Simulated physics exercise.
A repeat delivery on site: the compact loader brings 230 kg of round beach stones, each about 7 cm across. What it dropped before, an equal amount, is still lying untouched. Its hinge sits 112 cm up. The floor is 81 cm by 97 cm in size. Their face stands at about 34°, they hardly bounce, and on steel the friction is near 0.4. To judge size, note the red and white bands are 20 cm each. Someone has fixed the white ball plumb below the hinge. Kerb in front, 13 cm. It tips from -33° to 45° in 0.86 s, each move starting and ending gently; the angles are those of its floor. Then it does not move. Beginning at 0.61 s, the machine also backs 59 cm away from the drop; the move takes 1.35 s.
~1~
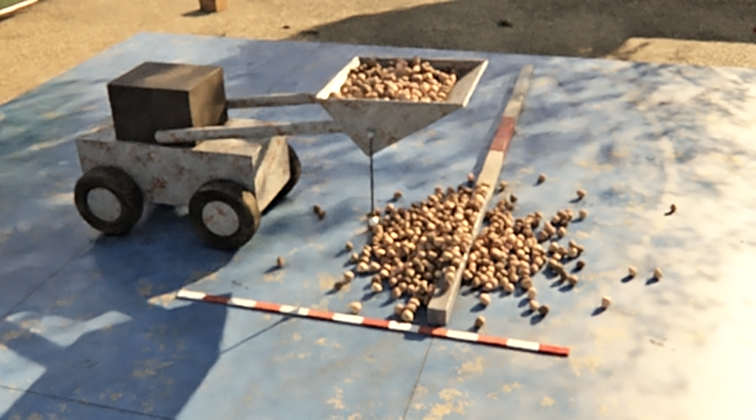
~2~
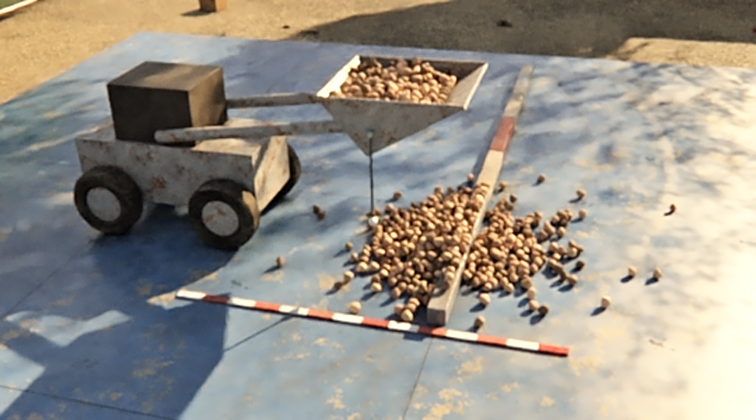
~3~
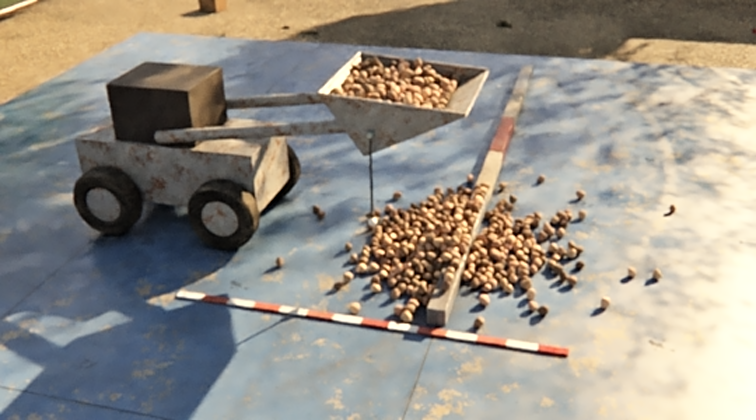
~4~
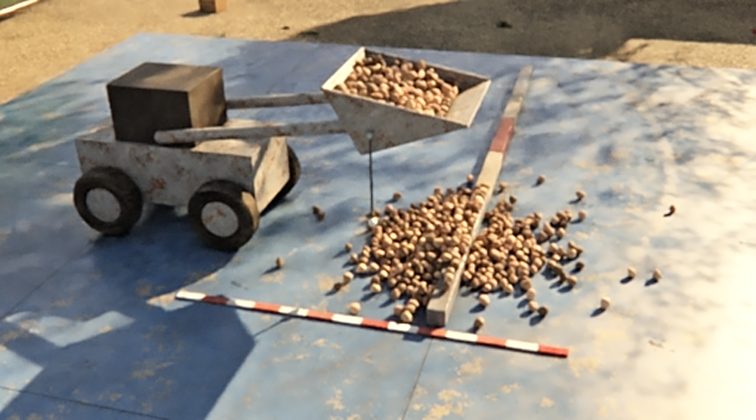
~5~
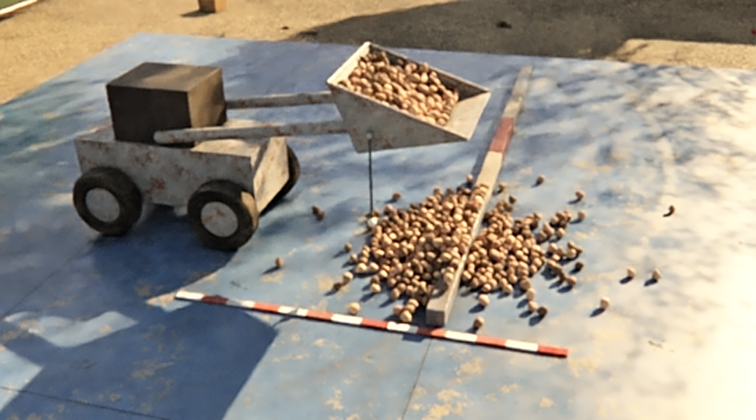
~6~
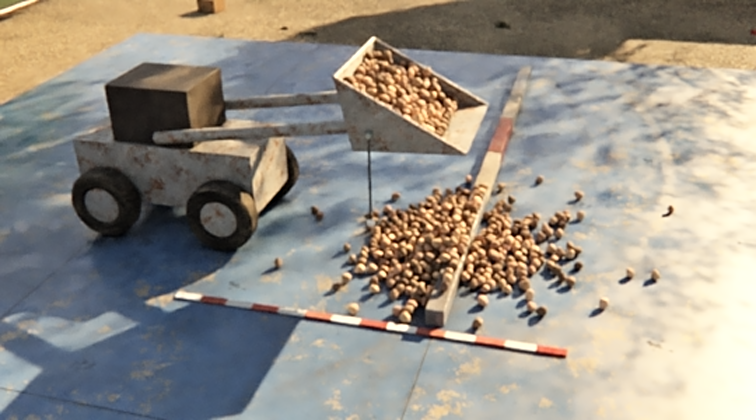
The bucket of a small loader, heaped with round brown stones, tilts gradually forward above a pile of similar stones spread on both sides of a long kerb on a blue floor. As its front lip lowers to the right, the load leans with it, while the wheeled body and the pile below stay still.
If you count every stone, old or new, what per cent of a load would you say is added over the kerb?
I would say about 49 per cent.
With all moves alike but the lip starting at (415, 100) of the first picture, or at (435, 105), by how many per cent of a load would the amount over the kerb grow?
Some 5 percent, and then 20 percent.
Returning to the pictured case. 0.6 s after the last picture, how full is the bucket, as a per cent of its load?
Around 50 in a hundred.
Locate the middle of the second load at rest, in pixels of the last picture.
Centre at roughly (464, 235).
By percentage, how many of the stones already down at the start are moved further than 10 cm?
About 15 %.
Then, 0.3 s after the last picture the floor is at 32°; in per cent of one load, 100 in the bucket, 73 on this side of the kerb, 27 over the kerb; the foremost stones are at (609, 257).
Then, 0.6 s after the last picture the floor is at 45°; in per cent of one load, 49 in the bucket, 120 on this side of the kerb, 31 over the kerb; the foremost stones are at (609, 257).
Then, 2.1 s after the last picture the floor is at 45°; in per cent of one load, 0 in the bucket, 123 on this side of the kerb, 77 over the kerb; the foremost stones are at (660, 251).
Then, 4.5 s after the last picture the floor is at 45°; in per cent of one load, 0 in the bucket, 123 on this side of the kerb, 77 over the kerb; the foremost stones are at (660, 251). Net gain over the kerb, 49.
